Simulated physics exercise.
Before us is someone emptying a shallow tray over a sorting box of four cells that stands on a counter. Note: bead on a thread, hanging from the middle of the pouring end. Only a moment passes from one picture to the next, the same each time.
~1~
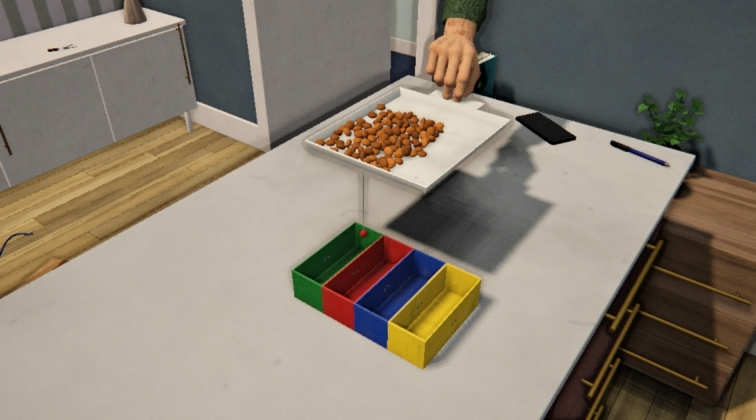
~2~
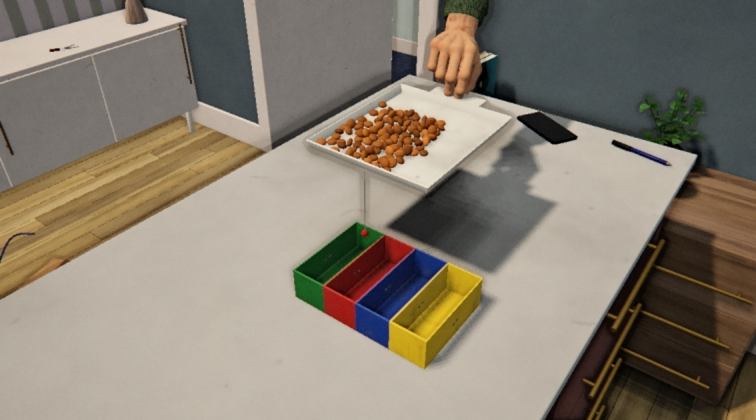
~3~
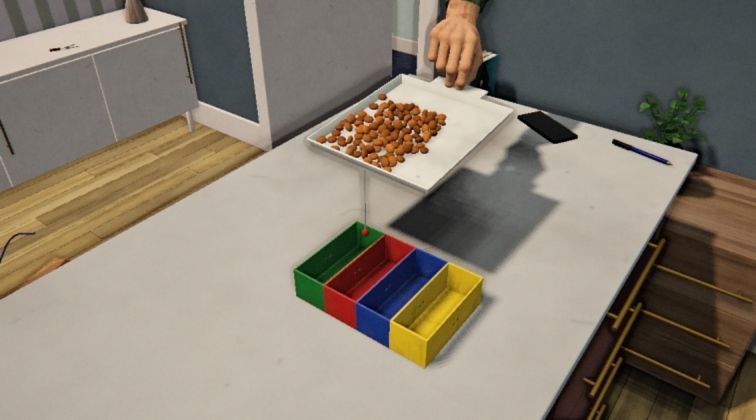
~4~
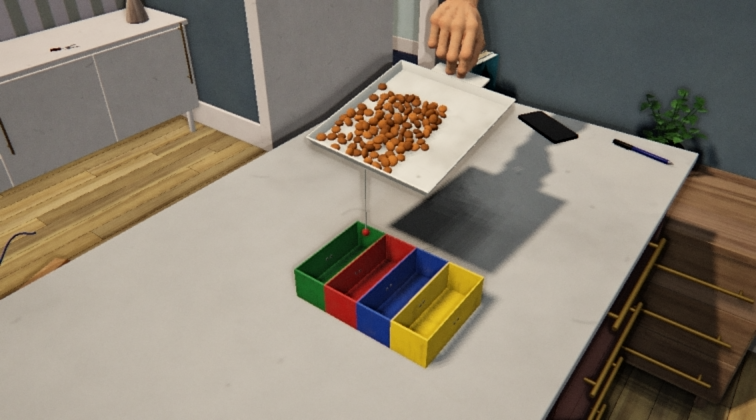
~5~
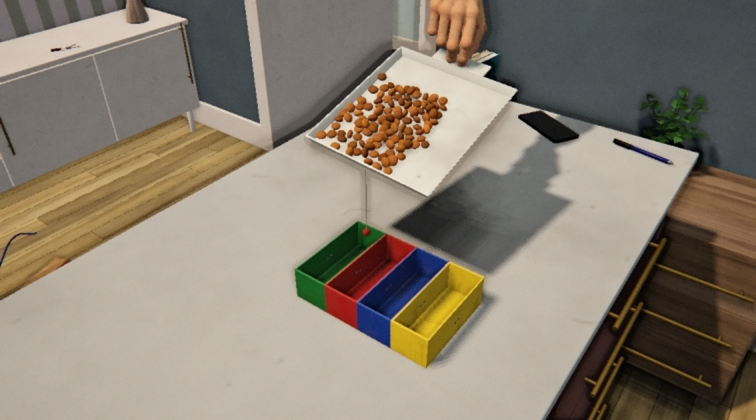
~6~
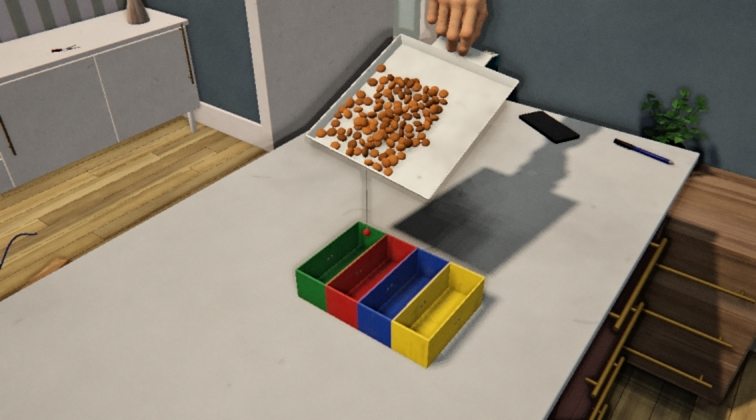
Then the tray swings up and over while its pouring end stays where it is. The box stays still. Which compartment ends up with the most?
The blue one.
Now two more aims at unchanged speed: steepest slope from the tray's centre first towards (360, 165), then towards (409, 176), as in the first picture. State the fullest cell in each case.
First: Green, second: The blue cell.
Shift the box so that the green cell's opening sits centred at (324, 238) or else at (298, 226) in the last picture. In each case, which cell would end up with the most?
Try one goes to the cell in yellow; try two goes to the cell in yellow.
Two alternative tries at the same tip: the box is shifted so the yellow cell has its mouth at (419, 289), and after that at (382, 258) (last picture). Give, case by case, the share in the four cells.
Some 100 percent, followed by some 40 percent.
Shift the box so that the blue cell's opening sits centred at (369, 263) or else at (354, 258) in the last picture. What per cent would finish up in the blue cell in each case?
30 %, 20 %.
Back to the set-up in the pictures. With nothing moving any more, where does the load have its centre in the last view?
Close to (397, 301) in the last picture.
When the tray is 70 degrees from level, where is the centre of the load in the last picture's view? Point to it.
Near the pixel (389, 177).
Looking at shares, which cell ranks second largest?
Red.
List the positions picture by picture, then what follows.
In the first picture, corners of the pouring end at (311, 140) and (425, 184), level; middle of the load at (385, 139), bits of cat kibble; bead on its thread at (364, 233); green cell at (308, 289); red cell at (338, 306); blue cell at (371, 324); yellow cell at (406, 343).
In the second picture, corners of the pouring end at (312, 139) and (426, 184), level; middle of the load at (386, 137).
In the third picture, corners of the pouring end at (312, 138) and (426, 185), tipped barely, lowest at the right corner; middle of the load at (386, 134).
In the fourth picture, corners of the pouring end at (312, 136) and (427, 188), tipped a little, lowest at the right corner; middle of the load at (391, 123).
In the fifth picture, corners of the pouring end at (311, 135) and (427, 191), tipped clearly, lowest at the right corner; middle of the load at (390, 119).
In the sixth picture, corners of the pouring end at (311, 134) and (427, 194), tipped clearly, lowest at the right corner; middle of the load at (390, 115); green cell at (311, 288); red cell at (342, 305); blue cell at (375, 323); yellow cell at (410, 342).
Soon, tray tipped steeply; most on the tray; a stray few in the blue cell; a stray few in the red cell; a stray few in the green cell; about a quarter falling or outside the box.
A while on, tray tipped past a quarter turn; about half in the blue cell; about a quarter in the red cell; a small part in the green cell; a small part in the yellow cell; a stray few falling or outside the box.
Towards the end, tray tipped past a quarter turn; about half in the blue cell; about a quarter in the red cell; a small part in the green cell; a small part in the yellow cell; a stray few falling or outside the box.
Finally, tray tipped past a quarter turn; about half in the blue cell; about a quarter in the red cell; a small part in the green cell; a small part in the yellow cell; a stray few outside the box.
